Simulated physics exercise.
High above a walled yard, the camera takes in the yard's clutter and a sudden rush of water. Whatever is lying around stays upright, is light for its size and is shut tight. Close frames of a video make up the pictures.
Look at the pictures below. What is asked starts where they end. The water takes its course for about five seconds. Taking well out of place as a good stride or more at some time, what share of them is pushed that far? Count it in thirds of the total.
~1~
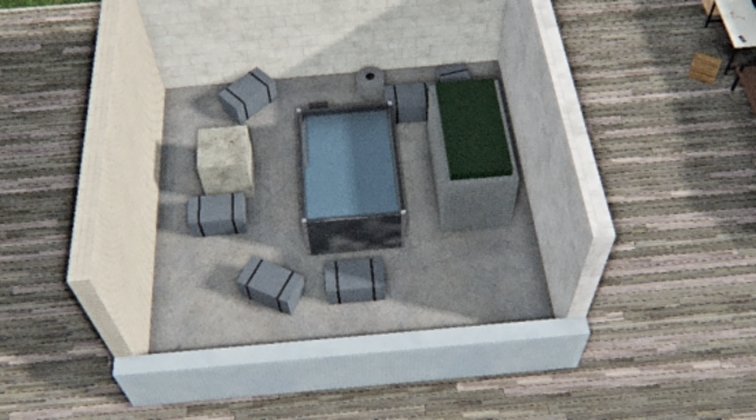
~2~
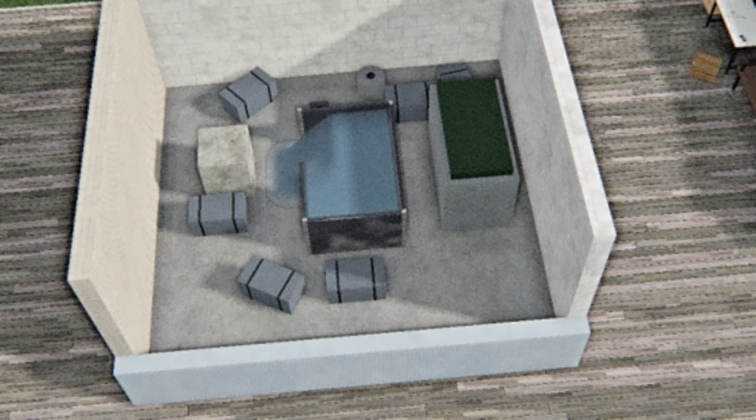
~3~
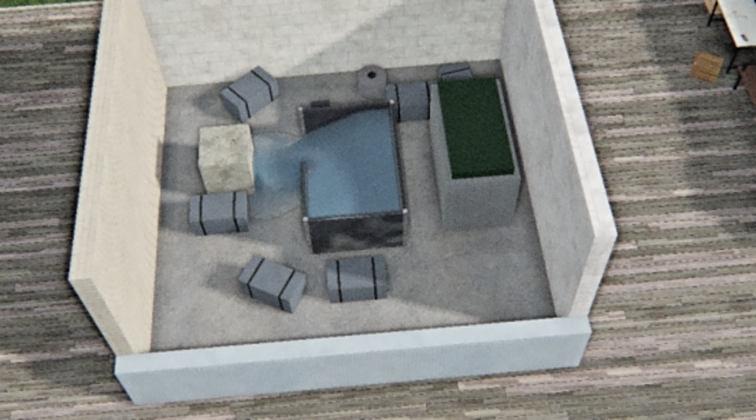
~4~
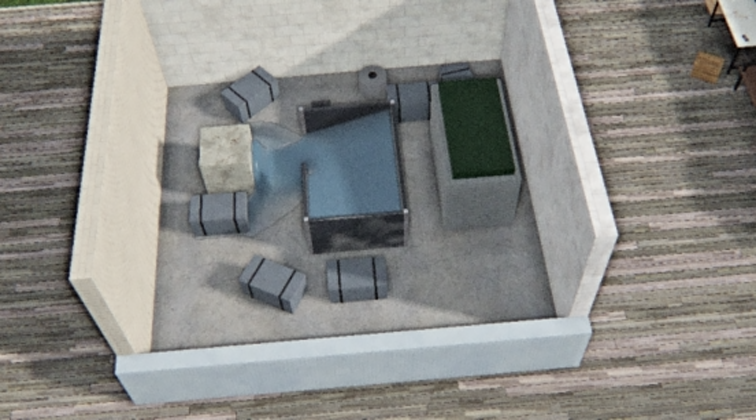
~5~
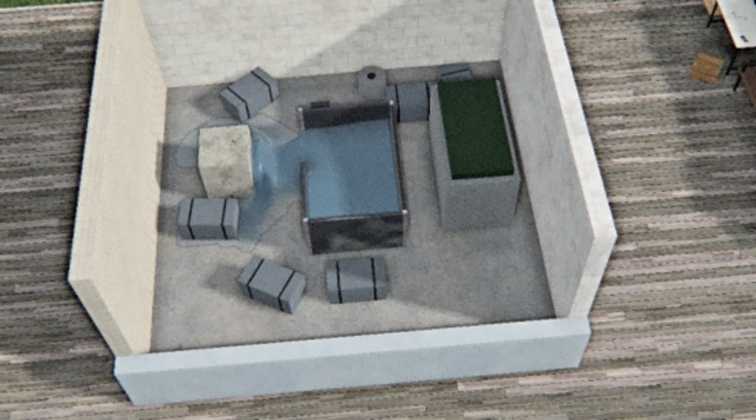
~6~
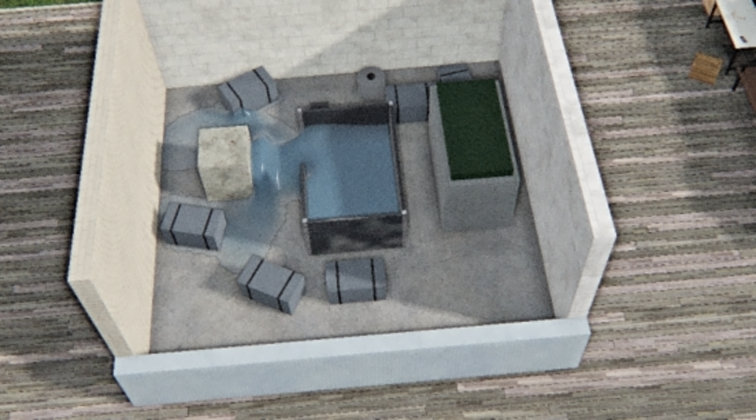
A third to two thirds of the things get pushed well away.
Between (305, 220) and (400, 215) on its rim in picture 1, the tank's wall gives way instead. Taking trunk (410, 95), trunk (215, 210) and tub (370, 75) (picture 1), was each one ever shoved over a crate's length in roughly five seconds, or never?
Well, in order they come out as below the mark, over the mark and below the mark.
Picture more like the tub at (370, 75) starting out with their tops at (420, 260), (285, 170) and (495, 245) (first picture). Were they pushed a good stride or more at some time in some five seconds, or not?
Sequence: Doesn't go far, travels that far, doesn't go far.
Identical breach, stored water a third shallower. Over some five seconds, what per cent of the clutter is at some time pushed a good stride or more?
My figure is 40 percent.
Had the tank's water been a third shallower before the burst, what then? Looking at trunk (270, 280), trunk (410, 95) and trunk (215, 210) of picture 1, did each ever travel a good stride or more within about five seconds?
First one reached the mark, second one stopped before it, third one reached the mark.
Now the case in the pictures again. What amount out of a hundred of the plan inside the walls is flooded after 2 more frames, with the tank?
Near 35 %.
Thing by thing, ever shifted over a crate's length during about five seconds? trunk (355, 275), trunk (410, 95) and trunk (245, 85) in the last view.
Taking them in turn, the first stayed within range, the second stayed within range, and the third traveled far.
A moment on, 1 of 8 are well off their spots; 0 afloat.
Next, 2 of 8 are well off their spots; 3 afloat.
Later, 3 of 8 are well off their spots; 3 afloat.
In the end, 4 of 8 are well off their spots, and 4 have been at some point; 4 afloat.
